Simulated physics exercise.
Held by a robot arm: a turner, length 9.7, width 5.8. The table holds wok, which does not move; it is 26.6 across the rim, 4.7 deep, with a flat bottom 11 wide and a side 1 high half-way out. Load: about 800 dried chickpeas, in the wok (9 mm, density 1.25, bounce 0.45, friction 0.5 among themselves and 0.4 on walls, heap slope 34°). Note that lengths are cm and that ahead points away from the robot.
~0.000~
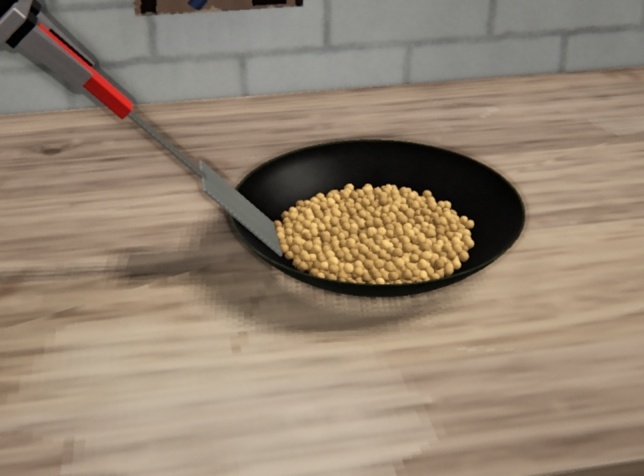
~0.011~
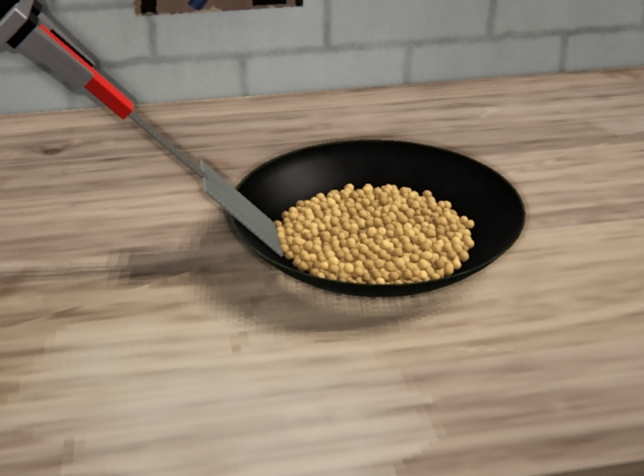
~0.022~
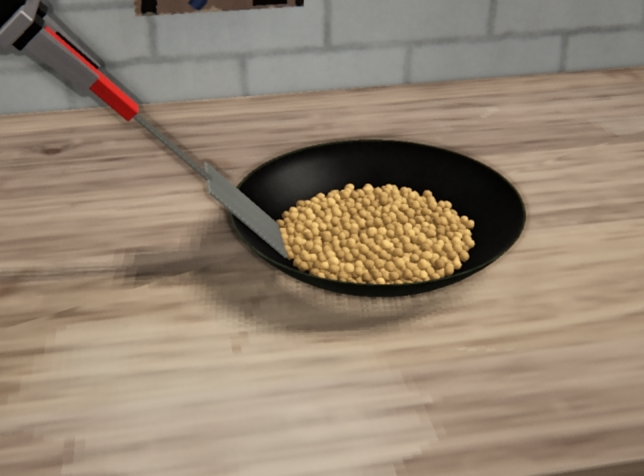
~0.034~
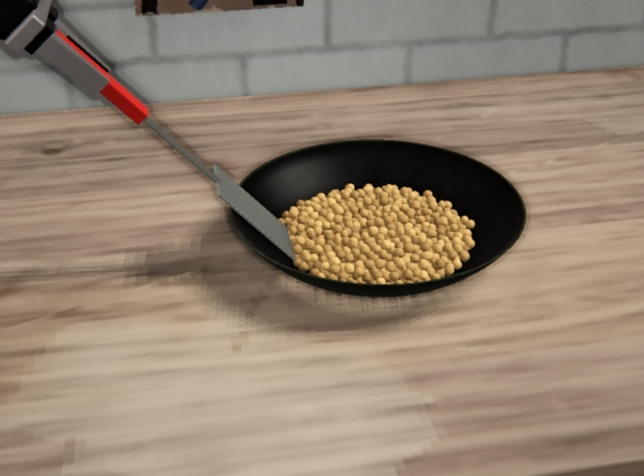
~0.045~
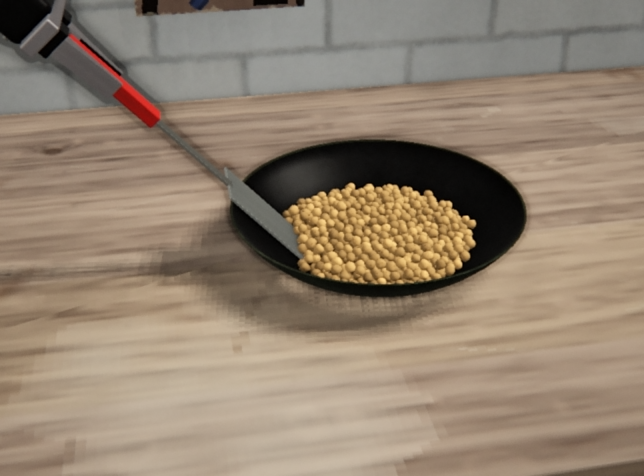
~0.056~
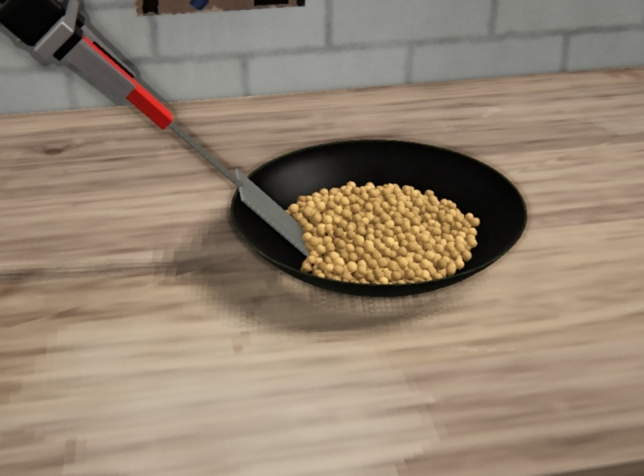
On a wooden counter, a robot arm held a turner at the left side of a black wok of chickpeas and slid it slowly a short way right, nudging the heap slightly.
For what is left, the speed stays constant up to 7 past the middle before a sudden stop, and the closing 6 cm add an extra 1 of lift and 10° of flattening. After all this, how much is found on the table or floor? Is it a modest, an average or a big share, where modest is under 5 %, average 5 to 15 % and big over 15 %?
Modest.
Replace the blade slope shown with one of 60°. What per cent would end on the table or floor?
My guess is close to 0 per cent.
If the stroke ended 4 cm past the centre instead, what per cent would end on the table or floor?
Then the share is near 0 in a hundred.
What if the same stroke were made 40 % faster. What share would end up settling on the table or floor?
I'd expect near 5 per cent.
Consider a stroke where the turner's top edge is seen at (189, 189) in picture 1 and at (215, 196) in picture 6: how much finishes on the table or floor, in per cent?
It works out to about 0 %, more or less.
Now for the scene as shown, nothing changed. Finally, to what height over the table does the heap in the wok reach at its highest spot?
Peak at rest, approximately 5.5 centimetres.
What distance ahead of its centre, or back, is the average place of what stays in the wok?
Roughly 4.0 cm ahead.
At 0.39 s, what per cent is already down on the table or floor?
Estimate: About 0 percent.
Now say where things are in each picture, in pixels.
In the first picture, turner top edge at (202, 175), sloping 49°; upper third of the load around (378, 228), from x 275 to 470, top at y 190; 796 in the wok.
In the second picture, turner top edge at (203, 175), sloping 49°; upper third of the load around (378, 228), from x 280 to 470, top at y 190.
In the third picture, turner top edge at (207, 177), sloping 49°; upper third of the load around (379, 228), from x 280 to 470, top at y 190.
In the fourth picture, turner top edge at (216, 180), sloping 49°; upper third of the load around (377, 226), from x 280 to 470, top at y 190.
In the fifth picture, turner top edge at (228, 182), sloping 49°; upper third of the load around (375, 224), from x 280 to 470, top at y 185.
In the sixth picture, turner top edge at (239, 184), sloping 49°; upper third of the load around (378, 221), from x 280 to 475, top at y 185; 796 in the wok.
After 0.11 s, sloping 49°, highest piece 4 above the table; 796 in the wok.
After 0.17 s, sloping 46°, highest piece 5 above the table; 796 in the wok.
After 0.39 s, sloping 39°, highest piece 5 above the table; 792 in the wok, 4 on the table or floor.
After 1.44 s, sloping 39°, highest piece 5 above the table; 792 in the wok, 4 on the table or floor.
At rest, 792 in the wok, 4 on the table or floor. That is 1 % on the table or floor.
